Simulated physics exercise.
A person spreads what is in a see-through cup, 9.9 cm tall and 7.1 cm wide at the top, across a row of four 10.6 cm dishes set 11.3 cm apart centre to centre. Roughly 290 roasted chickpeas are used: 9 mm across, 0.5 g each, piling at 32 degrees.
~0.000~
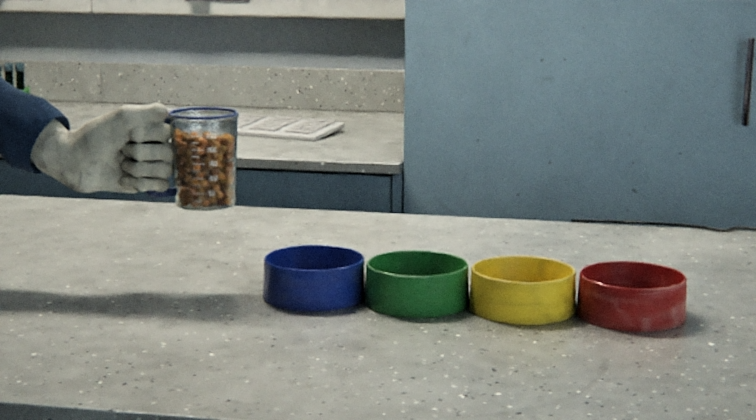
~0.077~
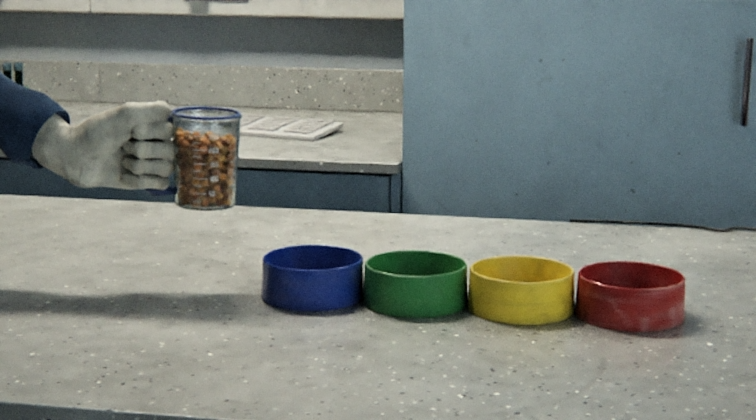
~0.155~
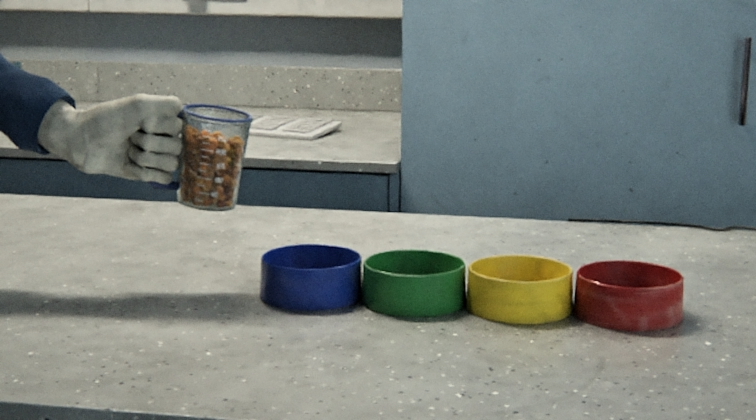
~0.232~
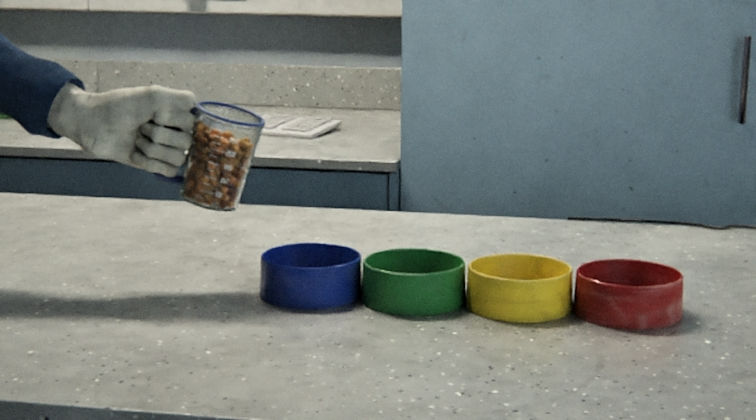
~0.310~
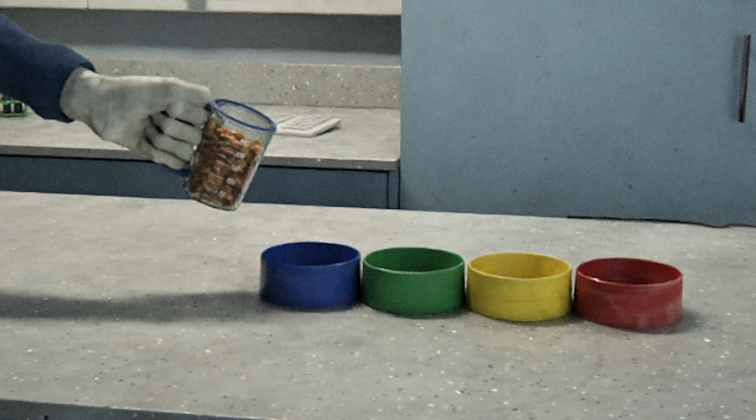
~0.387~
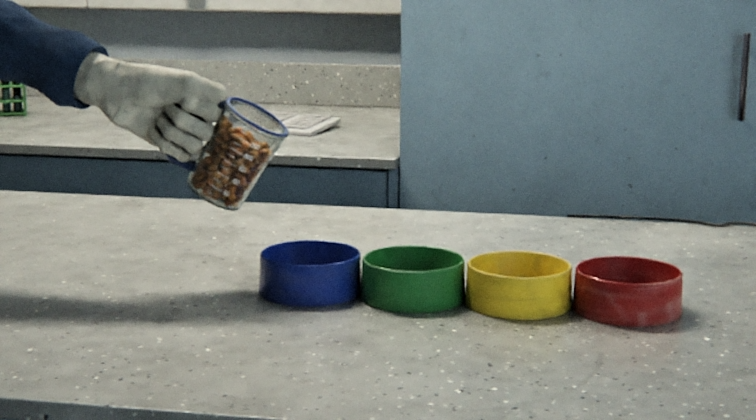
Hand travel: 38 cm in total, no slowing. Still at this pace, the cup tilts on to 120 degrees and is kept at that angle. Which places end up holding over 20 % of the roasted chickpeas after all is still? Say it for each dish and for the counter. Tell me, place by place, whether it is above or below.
Red: Below the mark; blue: Below the mark; green: Above the mark; yellow: Below the mark; counter: Below the mark.
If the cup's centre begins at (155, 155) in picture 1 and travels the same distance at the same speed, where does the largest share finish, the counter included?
Most goes to: Green.
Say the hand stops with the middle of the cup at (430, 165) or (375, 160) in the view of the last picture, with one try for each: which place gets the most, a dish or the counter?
First try: Green; second try: Green.
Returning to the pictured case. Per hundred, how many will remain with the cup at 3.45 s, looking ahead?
Roughly 0 per cent of the load.
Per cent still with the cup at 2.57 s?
About 0 %.
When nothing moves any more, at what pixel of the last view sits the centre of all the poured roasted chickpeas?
Somewhere around (427, 280) in the final frame.
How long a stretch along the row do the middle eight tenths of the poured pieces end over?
Some 6 centimetres.
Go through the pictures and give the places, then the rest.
In the first frame, cup at (205, 159), tilt 0 degrees, lip at (235, 114), moved 0.0 cm; middle of the pieces at (206, 166); blue dish at (314, 258); green dish at (417, 264); yellow dish at (523, 269); red dish at (633, 275).
In the second frame, cup at (206, 159), tilt 2 degrees, lip at (238, 116), moved 0.3 cm; middle of the pieces at (207, 166).
In the third frame, cup at (212, 158), tilt 9 degrees, lip at (249, 120), moved 1.1 cm; middle of the pieces at (212, 165).
In the fourth frame, cup at (220, 157), tilt 16 degrees, lip at (262, 124), moved 2.1 cm; middle of the pieces at (219, 164).
In the fifth frame, cup at (228, 156), tilt 23 degrees, lip at (274, 129), moved 3.0 cm; middle of the pieces at (226, 163).
In the sixth frame, cup at (235, 155), tilt 31 degrees, lip at (286, 135), moved 3.9 cm; middle of the pieces at (233, 162); blue dish at (310, 253); green dish at (413, 259); yellow dish at (519, 265); red dish at (629, 270). Its pace works out near 95 degrees a second; the hand travels 12 cm a second.
After 1.70 s, tilt 120 degrees; cup holds 5 %, green 90 %.
After 2.57 s, tilt 120 degrees; cup holds 0 %, green 95 %.
After 3.45 s, tilt 120 degrees; cup holds 0 %, green 95 %.
By 3.8 s all is still; red 0 %, blue 0 %, green 95 %, yellow 0 %, counter 5 %.
